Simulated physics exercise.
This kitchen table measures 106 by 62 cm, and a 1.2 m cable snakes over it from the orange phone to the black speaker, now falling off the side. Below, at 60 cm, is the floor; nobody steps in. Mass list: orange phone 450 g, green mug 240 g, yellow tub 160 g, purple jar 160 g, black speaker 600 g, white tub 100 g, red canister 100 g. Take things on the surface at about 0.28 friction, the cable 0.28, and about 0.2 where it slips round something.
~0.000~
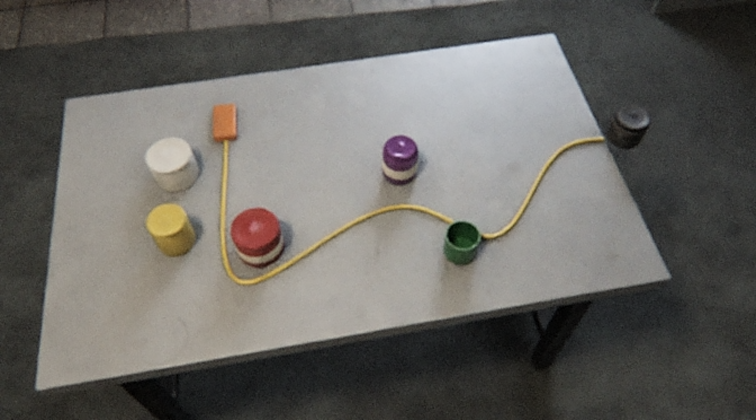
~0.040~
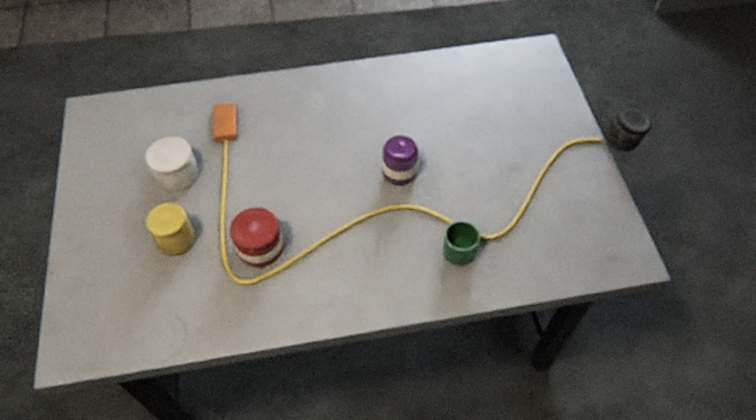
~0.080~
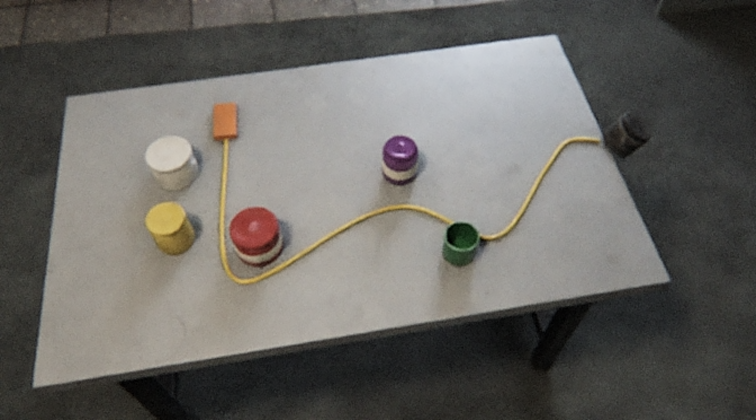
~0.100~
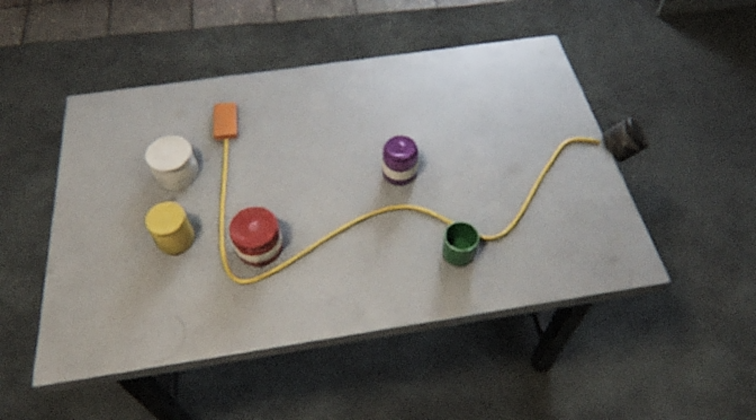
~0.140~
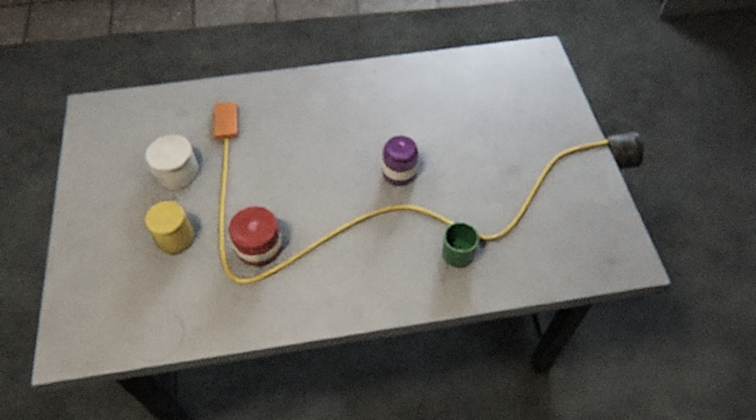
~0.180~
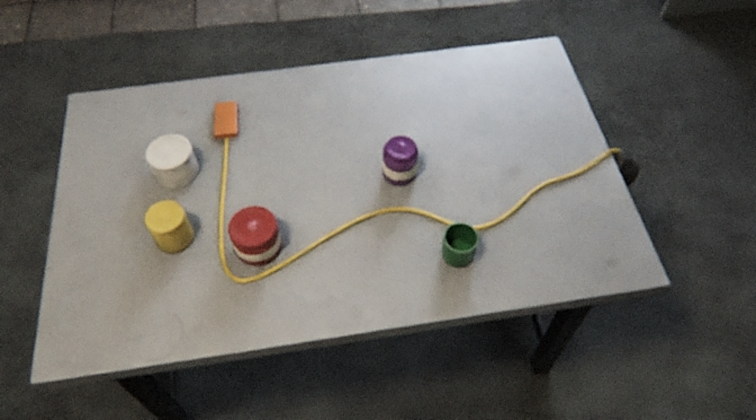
A dark cylindrical object at the right edge of a pale grey table, seen from above at an angle in a dim room, tilts and sinks beside the edge as the attached yellow cable shifts. White and yellow tubs and an orange block sit left, a red canister nearby, a purple jar and green mug farther right. The cable straightens near the mug while the containers stay nearly still.
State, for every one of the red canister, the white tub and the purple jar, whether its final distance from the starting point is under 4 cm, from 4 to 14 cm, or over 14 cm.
At the end, the red canister goes a great distance. The white tub scarcely stirs. The purple jar goes a great distance.
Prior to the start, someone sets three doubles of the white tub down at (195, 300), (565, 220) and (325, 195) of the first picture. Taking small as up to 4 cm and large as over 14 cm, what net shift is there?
In turn: Small, small, large.
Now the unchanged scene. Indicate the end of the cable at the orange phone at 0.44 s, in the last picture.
Roughly (266, 133).
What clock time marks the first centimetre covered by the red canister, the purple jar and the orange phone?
The red canister gets there at 0.26 s, the purple jar at 0.42 s and the orange phone at 0.40 s.
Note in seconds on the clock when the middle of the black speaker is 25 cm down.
Near 0.28 seconds.
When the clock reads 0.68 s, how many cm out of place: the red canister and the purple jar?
Shift - red canister: Over the edge, purple jar: 25 cm.
By 0.4 s, the cable's tail end at (266, 133); red canister on its side, 36 cm off its start, purple jar 4 cm off its start, orange phone 4 cm off its start.
By 0.7 s, the cable's tail end at (312, 144); red canister over the edge, purple jar 26 cm off its start, orange phone 23 cm off its start.
By 0.9 s, the cable's tail end at (332, 153); red canister over the edge, purple jar 33 cm off its start at (431, 25), orange phone 27 cm off its start at (355, 152).
By 1.2 s, the cable's tail end at (332, 153); red canister over the edge, purple jar on its side, 35 cm off its start, orange phone 27 cm off its start.
By 2.4 s, the cable's tail end at (332, 153); red canister over the edge, purple jar over the edge, white tub 0 cm off its start at (168, 151), orange phone 27 cm off its start at (355, 152).
